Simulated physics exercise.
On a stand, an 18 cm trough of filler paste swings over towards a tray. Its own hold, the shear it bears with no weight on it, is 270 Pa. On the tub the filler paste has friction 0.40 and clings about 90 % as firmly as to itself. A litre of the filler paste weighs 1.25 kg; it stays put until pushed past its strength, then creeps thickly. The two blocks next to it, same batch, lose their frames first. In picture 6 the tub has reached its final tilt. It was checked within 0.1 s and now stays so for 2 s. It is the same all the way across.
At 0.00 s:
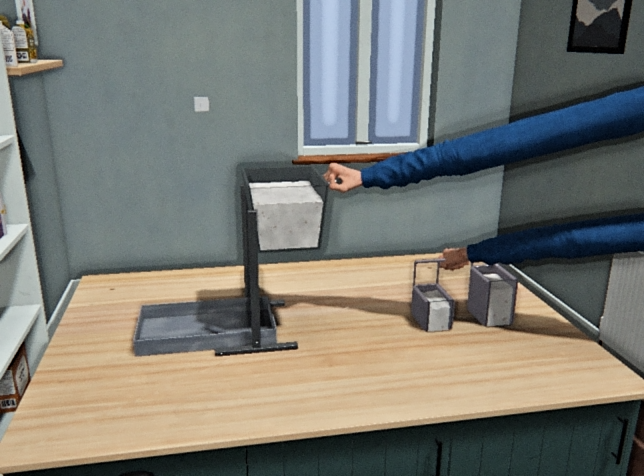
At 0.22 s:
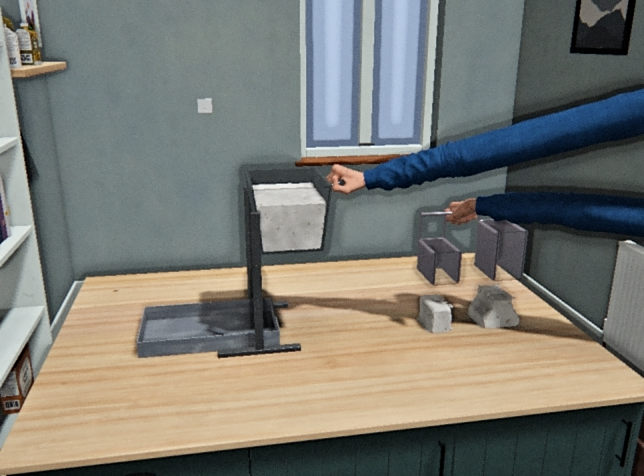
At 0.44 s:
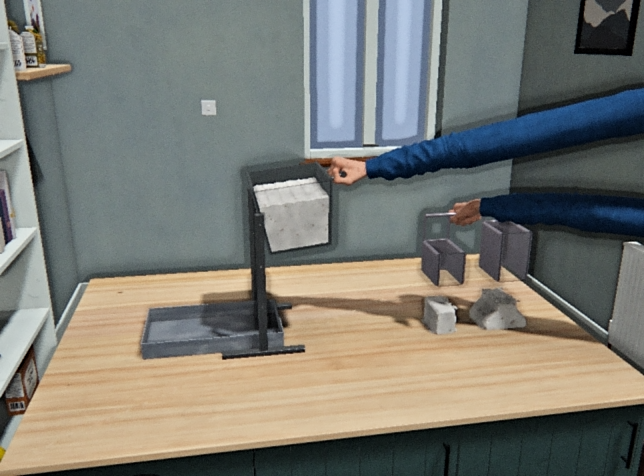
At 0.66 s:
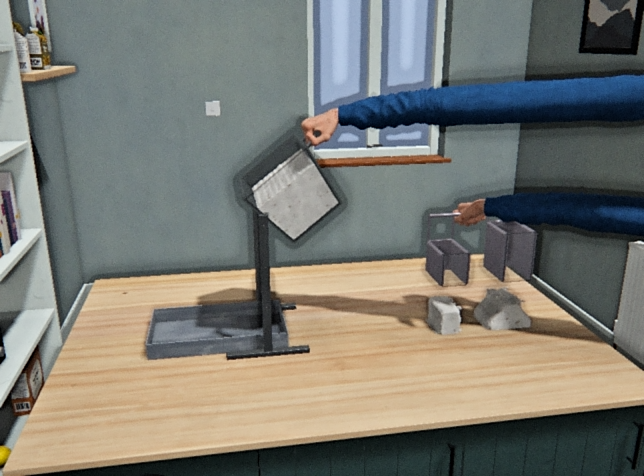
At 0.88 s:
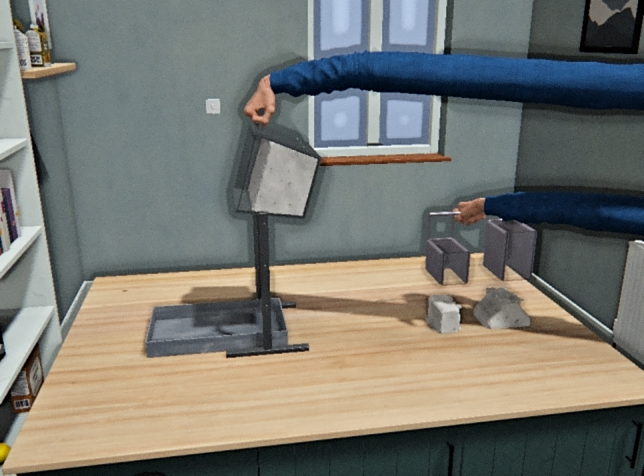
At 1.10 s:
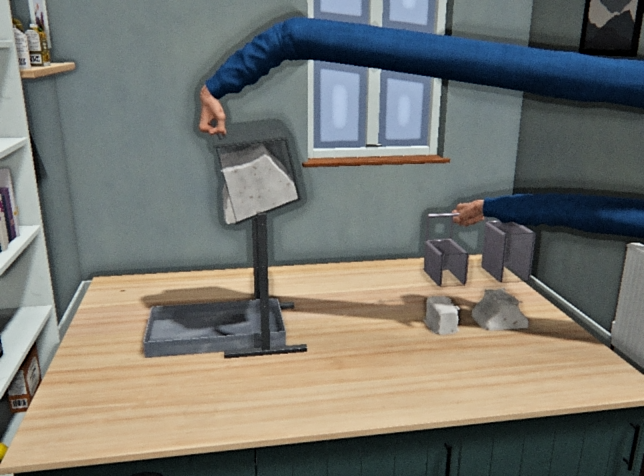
In a room with grey-green walls, a pale wooden worktop is seen from slightly above, the camera drifting very slightly left. A dark tub of pale grey paste sits on a post beside a shallow grey tray, with two small encased blocks at right. One blue-sleeved arm lifts the casings, the right block slumping more, then the other swings the tub leftward, tilting it steeply as the paste shifts inside.
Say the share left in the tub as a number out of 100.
It comes to some 0 %.
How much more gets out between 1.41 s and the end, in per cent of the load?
Some 25 per cent.
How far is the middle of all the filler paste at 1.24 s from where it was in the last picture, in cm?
About 10 cm.
By 1.24 s, the tub is at 102 degrees and holds 49 %.
By 1.41 s, the tub is at 102 degrees and holds 25 %.
By 1.58 s, the tub is at 102 degrees and holds 19 %.
By 1.75 s, the tub is at 102 degrees and holds 16 %.
By 3.10 s, at the end, the tub is at 102 degrees and holds 0 %.
